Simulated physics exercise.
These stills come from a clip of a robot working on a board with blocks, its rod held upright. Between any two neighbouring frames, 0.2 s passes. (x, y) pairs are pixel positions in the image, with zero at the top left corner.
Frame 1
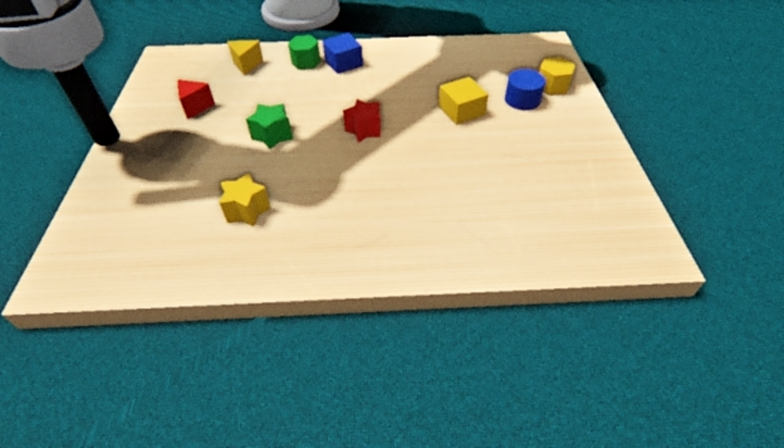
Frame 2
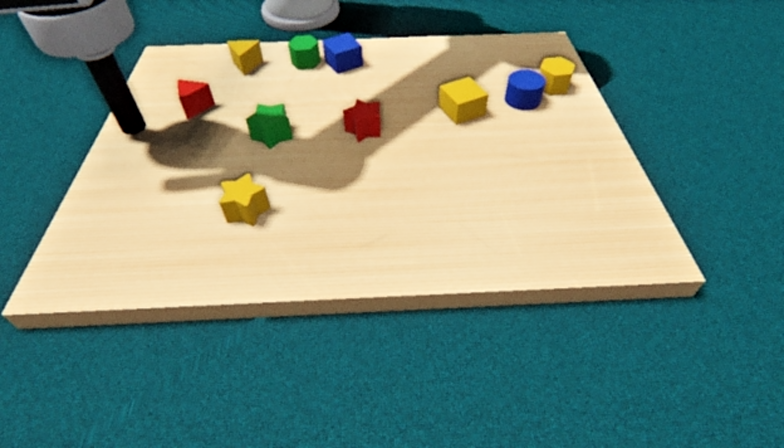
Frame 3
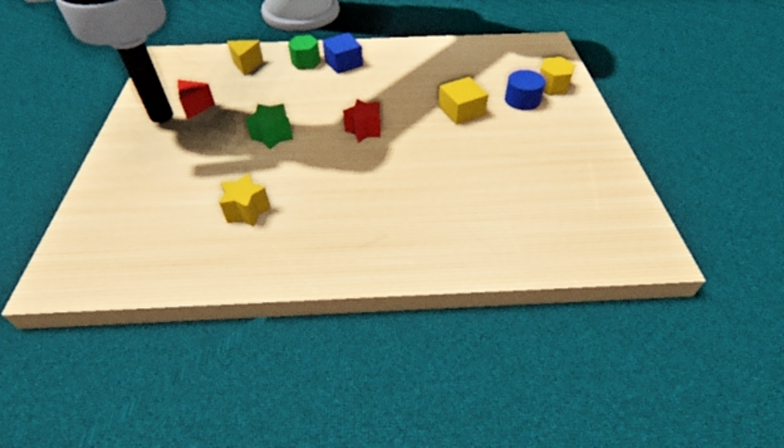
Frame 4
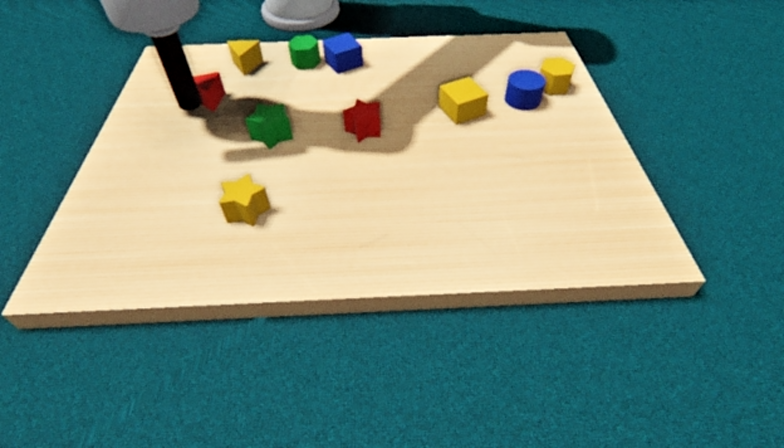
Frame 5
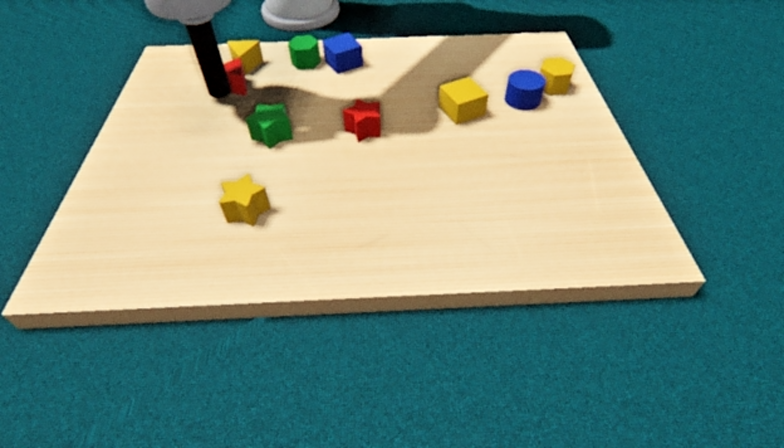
In this clip, a robot arm's dark rod moves right and slightly away across a wooden board of colored blocks, then pushes the red three-sided block toward the yellow three-sided block while the other blocks stay put.
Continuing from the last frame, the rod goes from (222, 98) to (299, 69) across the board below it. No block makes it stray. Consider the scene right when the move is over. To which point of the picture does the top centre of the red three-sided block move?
Somewhere near (264, 47).
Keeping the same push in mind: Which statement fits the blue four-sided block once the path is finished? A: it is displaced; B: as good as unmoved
Choice B: As good as unmoved.
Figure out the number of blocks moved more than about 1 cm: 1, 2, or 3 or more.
I count two.
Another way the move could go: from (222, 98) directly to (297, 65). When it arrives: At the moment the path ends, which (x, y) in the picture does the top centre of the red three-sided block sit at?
It will end up at (268, 43).
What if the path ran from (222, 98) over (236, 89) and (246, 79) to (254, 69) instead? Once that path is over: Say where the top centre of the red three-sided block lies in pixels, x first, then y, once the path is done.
The middle of the upper face of the red three-sided block will lie at about (268, 44) in the picture.
What follows on the original path. One third of the way, rod at (248, 82); red three-sided block at (250, 56), turned 15° anticlockwise.
Two thirds of the way, rod at (275, 71); red three-sided block at (262, 48), turned 45° anticlockwise.
At the end, rod at (298, 62); red three-sided block at (264, 47), turned 55° anticlockwise; yellow three-sided block not moved; green hexagon at (311, 37), turned 15° anticlockwise; blue four-sided block not moved.
